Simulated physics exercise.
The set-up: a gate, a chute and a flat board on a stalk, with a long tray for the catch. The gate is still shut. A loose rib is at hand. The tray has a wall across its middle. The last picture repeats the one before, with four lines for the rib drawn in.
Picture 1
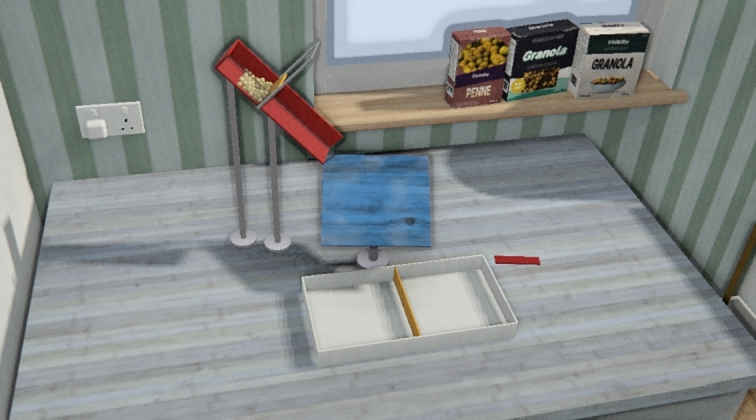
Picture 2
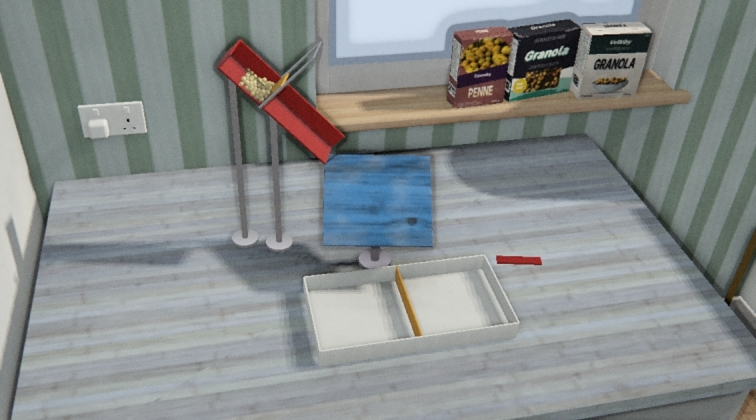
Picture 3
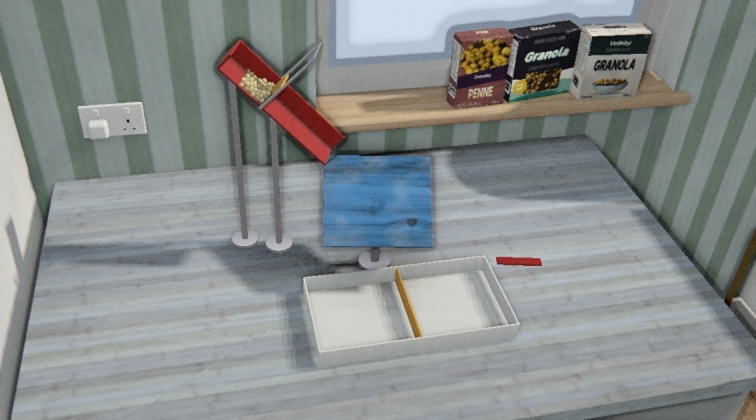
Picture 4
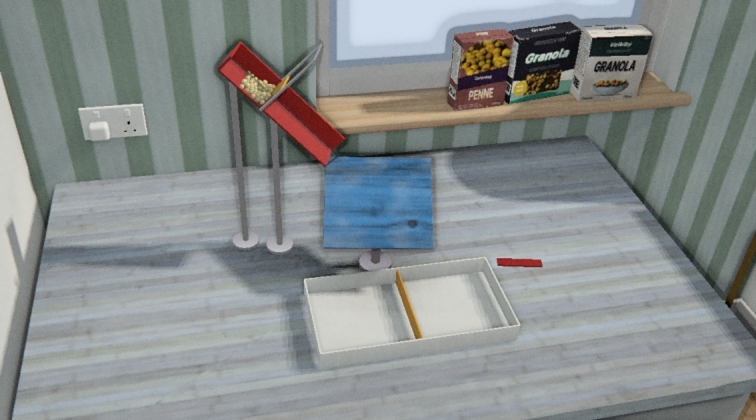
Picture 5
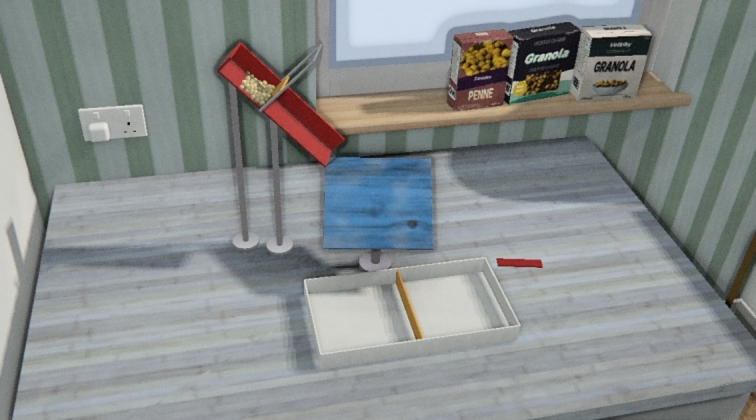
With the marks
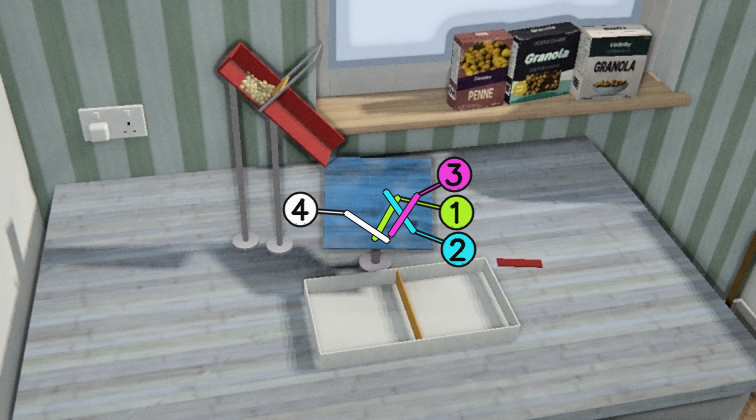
To begin with, a red chute holding a pile of pale beans behind a gate slopes down to the right above a tilted blue board, with a divided white tray in front. The view shifts very slightly, but the beans stay behind the shut gate and the tray remains empty throughout.
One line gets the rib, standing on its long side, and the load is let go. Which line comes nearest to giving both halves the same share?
I would pick line 2.
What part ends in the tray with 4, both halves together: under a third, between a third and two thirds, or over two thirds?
It is over two thirds.
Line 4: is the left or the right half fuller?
Right.
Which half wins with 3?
More lands on the left.
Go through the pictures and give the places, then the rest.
In the first picture, load behind the gate near (256, 90), soya beans; lip of the chute near (326, 156), sloping fairly steeply.
In the second picture, middle of the board near (378, 199), tilted fairly steeply; middle of its low edge near (378, 246); of its high edge near (378, 155).
In the third picture, front corners of the tray near (320, 352) and (519, 324); front end of its middle wall near (422, 338); gate still shut near (282, 84).
In the fourth picture, middle of the load near (259, 92); lip near (329, 158).
In the fifth picture, middle of the load near (259, 92); lip near (328, 159).
On the marked copy, line 1 from (397, 197) to (374, 238); line 2 from (386, 192) to (413, 230); line 3 from (417, 195) to (391, 234); line 4 from (346, 213) to (386, 240).
With 1, of what is caught, all but a few in the left half, a small share in the right.
With 2, of what is caught, close to half in the left half, close to half in the right.
With 3, of what is caught, all but a few in the left half, only a few in the right.
With 4, of what is caught, only a few in the left half, all but a few in the right.
